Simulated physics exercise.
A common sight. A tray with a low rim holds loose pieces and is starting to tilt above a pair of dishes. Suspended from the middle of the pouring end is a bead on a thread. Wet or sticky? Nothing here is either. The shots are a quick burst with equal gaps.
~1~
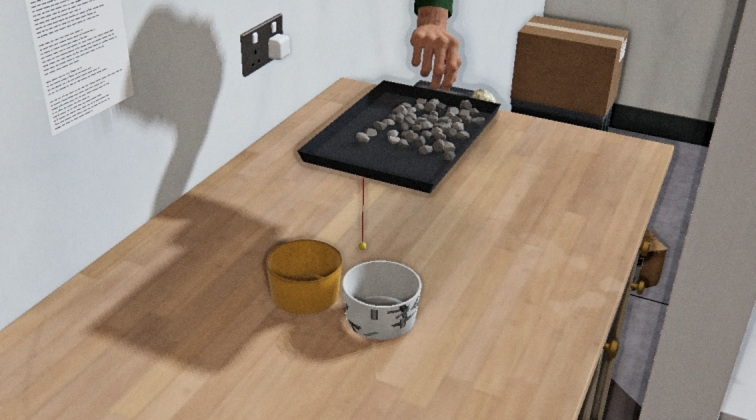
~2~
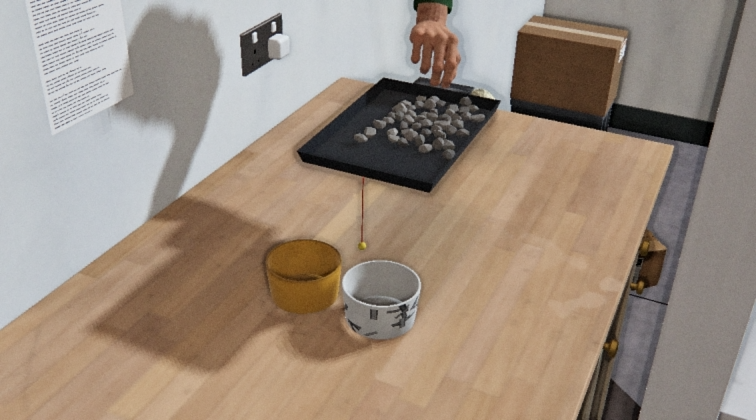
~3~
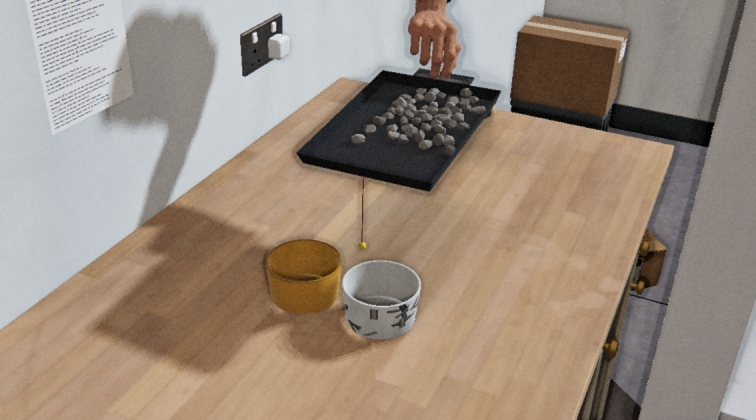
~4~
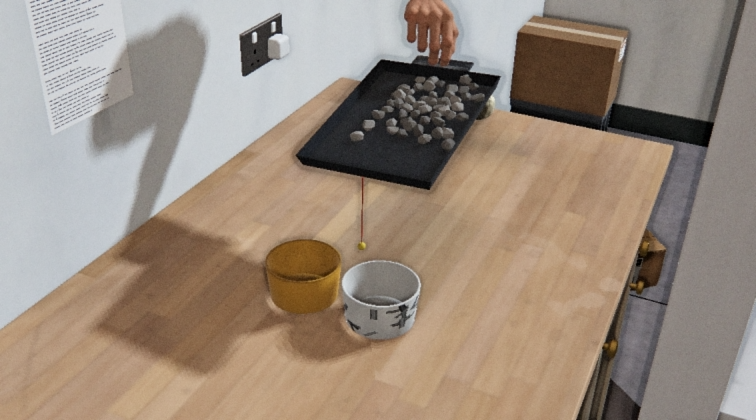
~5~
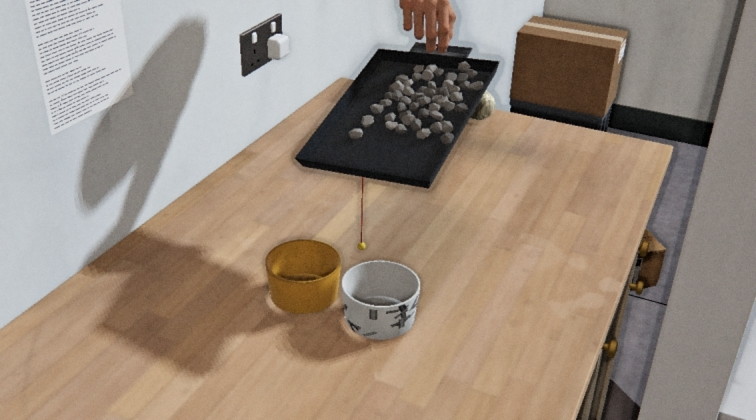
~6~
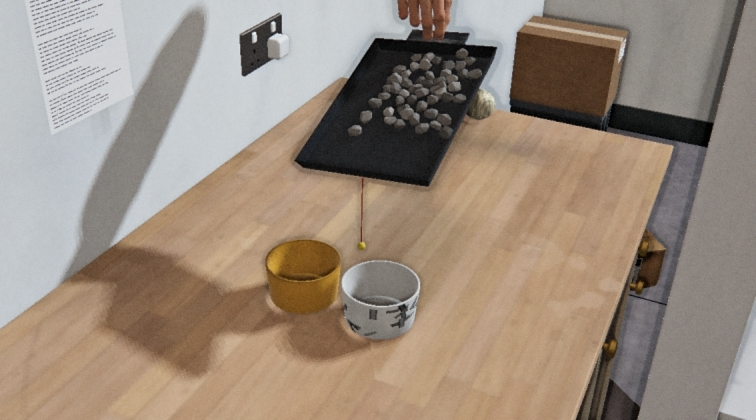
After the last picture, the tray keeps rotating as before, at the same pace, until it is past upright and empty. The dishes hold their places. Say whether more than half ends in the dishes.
Most likely the lost part will be a minority.
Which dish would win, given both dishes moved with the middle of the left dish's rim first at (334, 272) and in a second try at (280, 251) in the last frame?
The dish at left, then the dish at left.
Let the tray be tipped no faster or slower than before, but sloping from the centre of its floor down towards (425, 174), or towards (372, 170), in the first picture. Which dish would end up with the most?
Outcome one: The right side; outcome two: The right side.
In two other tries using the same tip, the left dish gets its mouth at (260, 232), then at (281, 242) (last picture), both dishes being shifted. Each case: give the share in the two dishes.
First some 40, then 60 per cent.
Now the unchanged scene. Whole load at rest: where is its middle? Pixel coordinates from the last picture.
Somewhere close to (297, 291) in the last picture.
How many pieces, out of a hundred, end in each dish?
Left dish: 70 per cent; right dish: 0 per cent.
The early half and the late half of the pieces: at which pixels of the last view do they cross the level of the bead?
Early half: (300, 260); late half: (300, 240).
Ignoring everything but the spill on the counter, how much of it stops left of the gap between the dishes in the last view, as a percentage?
I reckon around 90 per cent.
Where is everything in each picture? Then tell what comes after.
Corners of the pouring end at (303, 150) and (430, 181), level; middle of the load at (427, 126), bits of gravel; left dish at (286, 294); right dish at (365, 319); bead on its thread at (362, 246), in the first frame.
Corners of the pouring end at (303, 150) and (430, 180), level; middle of the load at (426, 124), in the second frame.
Corners of the pouring end at (302, 151) and (430, 180), tipped barely, lowest at the left corner; middle of the load at (426, 118), in the third frame.
Corners of the pouring end at (301, 154) and (428, 178), tipped a little, lowest at the left corner; middle of the load at (425, 110), in the fourth frame.
Corners of the pouring end at (301, 156) and (427, 177), tipped clearly, lowest at the left corner; middle of the load at (424, 101), in the fifth frame.
Corners of the pouring end at (300, 158) and (426, 176), tipped clearly, lowest at the left corner; middle of the load at (422, 93), a small part on the move; left dish at (285, 294); right dish at (364, 319), in the sixth frame.
Soon after the last picture, tray tipped steeply; nearly all on the tray; a small part in the air.
A little later, tray tipped right over; a small part on the tray; about two thirds in the left dish; about a quarter outside both; a stray few in the air.
Later still, tray tipped past a quarter turn; about two thirds in the left dish; about a third outside both.
At rest, tray tipped past a quarter turn; none in the right dish; about two thirds in the left dish; about a third outside both.
